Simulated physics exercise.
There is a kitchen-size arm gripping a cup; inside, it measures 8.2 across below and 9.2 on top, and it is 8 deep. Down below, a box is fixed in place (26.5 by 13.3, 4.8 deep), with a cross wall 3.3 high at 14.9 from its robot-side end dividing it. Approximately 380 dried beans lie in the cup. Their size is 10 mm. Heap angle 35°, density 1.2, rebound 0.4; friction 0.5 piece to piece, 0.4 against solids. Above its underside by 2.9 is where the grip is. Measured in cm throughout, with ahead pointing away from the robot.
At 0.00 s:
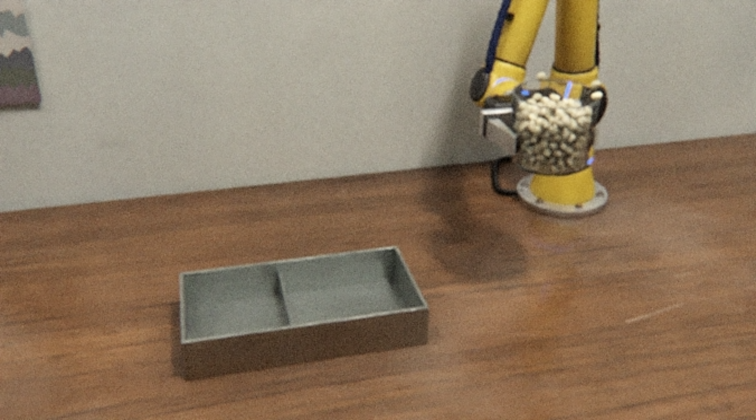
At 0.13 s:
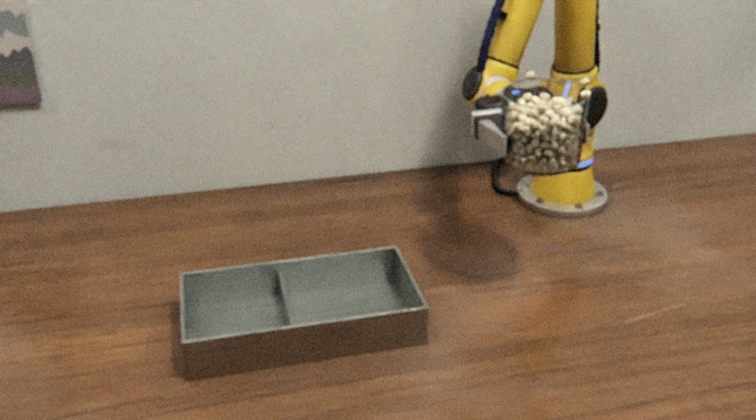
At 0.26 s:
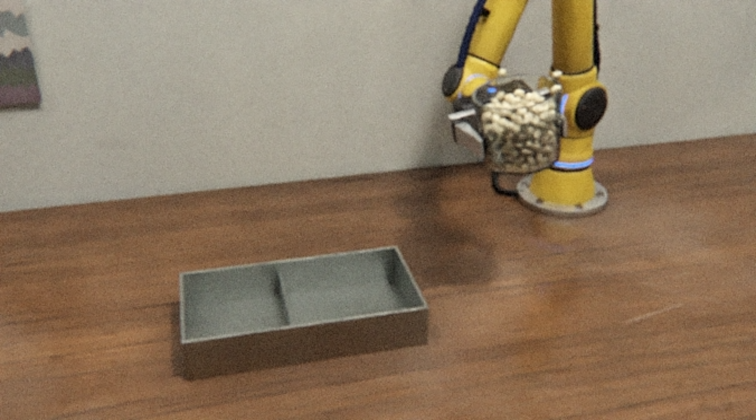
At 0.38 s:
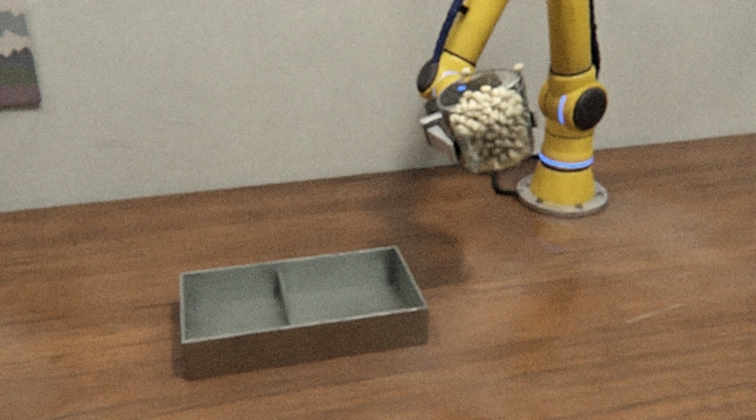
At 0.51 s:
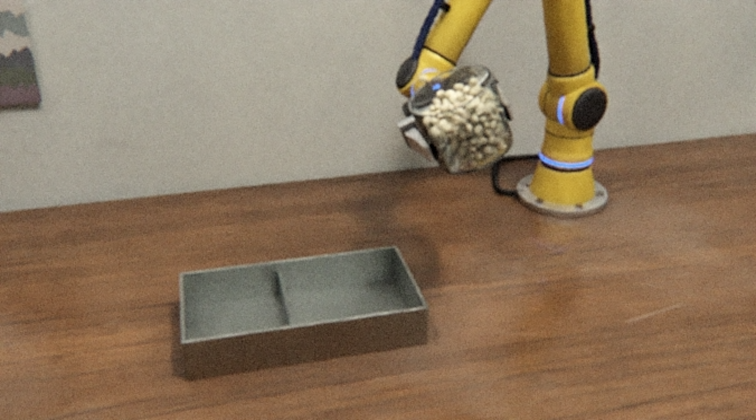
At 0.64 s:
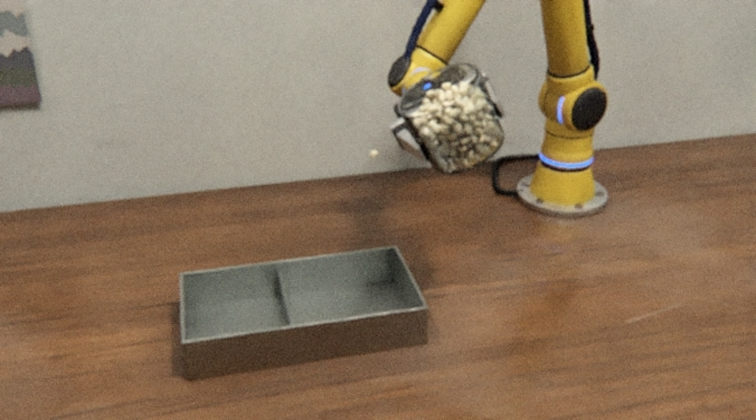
Yellow robot arm carrying a clear cup heaped with pale beans leftward above a wooden table, gradually tilting it near a divided tray.
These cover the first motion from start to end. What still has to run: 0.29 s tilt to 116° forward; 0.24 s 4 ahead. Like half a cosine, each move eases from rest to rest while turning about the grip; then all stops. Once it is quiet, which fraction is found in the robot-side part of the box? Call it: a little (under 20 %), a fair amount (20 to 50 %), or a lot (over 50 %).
A lot.
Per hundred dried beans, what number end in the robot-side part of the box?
95 %, roughly.
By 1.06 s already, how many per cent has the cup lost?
Close to 40 per cent of the load is out.
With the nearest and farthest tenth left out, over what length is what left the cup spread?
Length: Close to 10 cm.
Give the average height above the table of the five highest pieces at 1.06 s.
Those pieces are roughly 24 cm high.
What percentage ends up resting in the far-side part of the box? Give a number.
0 per cent or so.
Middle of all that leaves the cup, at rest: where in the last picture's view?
Roughly at (337, 310) in the last picture.
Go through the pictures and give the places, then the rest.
In the first frame, the cup middle at (552, 129), level; upper third of the load around (554, 116), from x 520 to 595, top at y 75; 379 in the cup.
In the second frame, the cup middle at (543, 128), tilted 3° forward; upper third of the load around (546, 115), from x 510 to 585, top at y 75.
In the third frame, the cup middle at (519, 126), tilted 9° forward; upper third of the load around (521, 113), from x 485 to 555, top at y 75.
In the fourth frame, the cup middle at (489, 124), tilted 18° forward; upper third of the load around (493, 110), from x 450 to 525, top at y 70.
In the fifth frame, the cup middle at (464, 122), tilted 24° forward; upper third of the load around (469, 107), from x 425 to 505, top at y 80.
In the sixth frame, the cup middle at (454, 121), tilted 27° forward; upper third of the load around (459, 107), from x 375 to 495, top at y 85; 378 in the cup, 1 in flight or on a rim.
After 0.85 s, tilted 101° forward, highest piece 28 above the table; 378 in the cup, 1 in the robot-side part.
After 1.06 s, tilted 116° forward, highest piece 24 above the table; 222 in the cup, 115 in the robot-side part, 8 on the table or floor, 34 in flight or on a rim.
After 1.37 s, tilted 116° forward, highest piece 18 above the table; 339 in the robot-side part, 9 on the table or floor, 8 in the cup, 23 in flight or on a rim.
After 2.42 s, tilted 116° forward, highest piece 4 above the table; 369 in the robot-side part, 10 on the table or floor.
In the end, 369 in the robot-side part, 10 on the table or floor. That is 97 % in the robot-side part of the box.
